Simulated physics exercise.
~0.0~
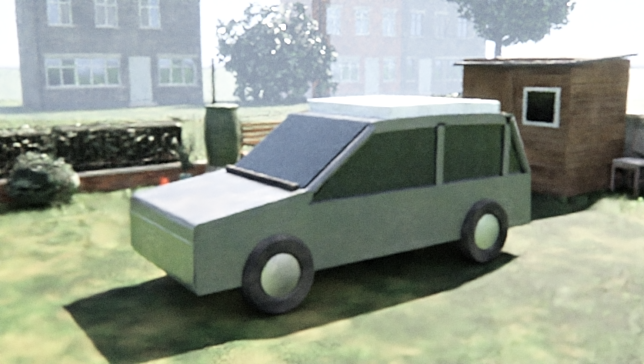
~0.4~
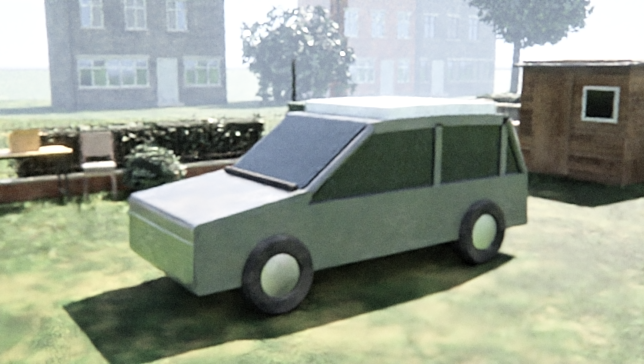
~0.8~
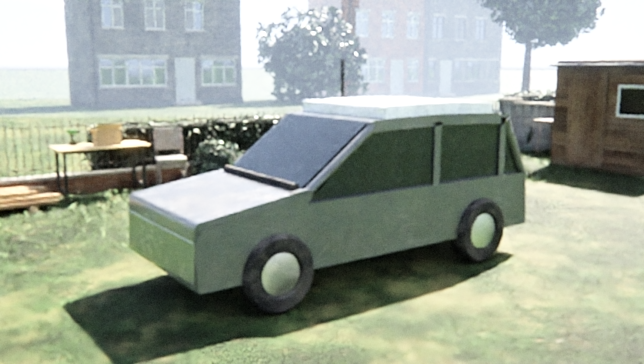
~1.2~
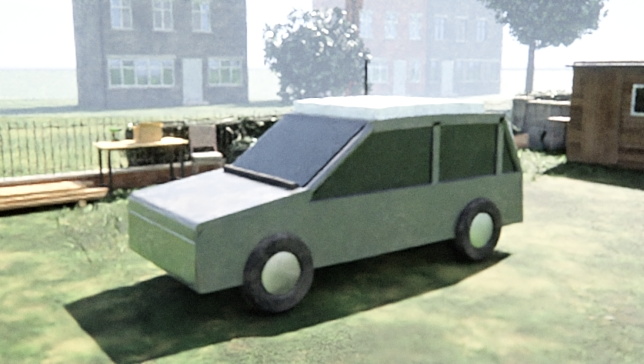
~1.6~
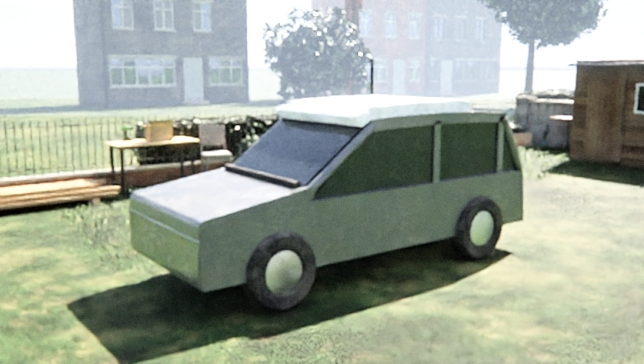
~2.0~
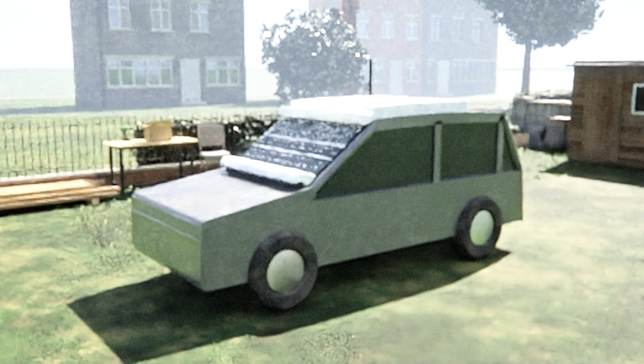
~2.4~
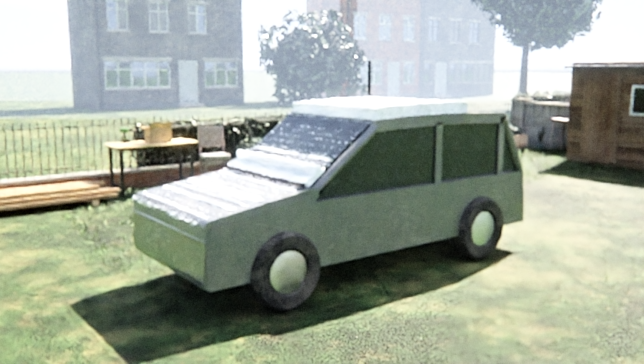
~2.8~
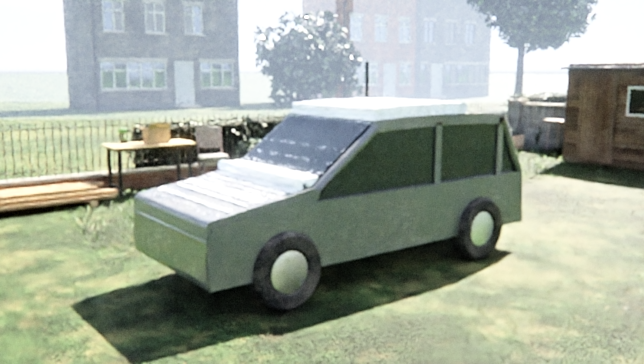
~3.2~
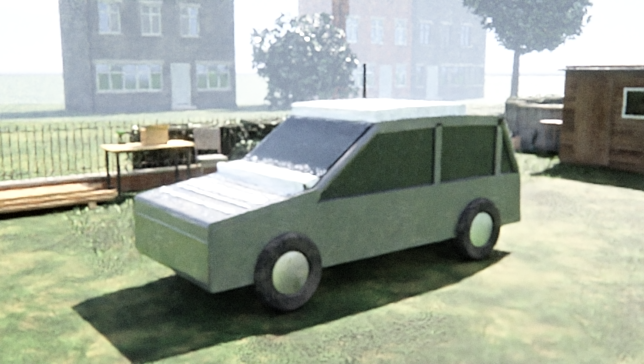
The video shows a boxy grey-green car with white snow on its roof moving past a garden with a shed, table and chairs, then stopping; some snow slides down the windscreen onto the bonnet, where a thin layer settles, while most stays on the roof.
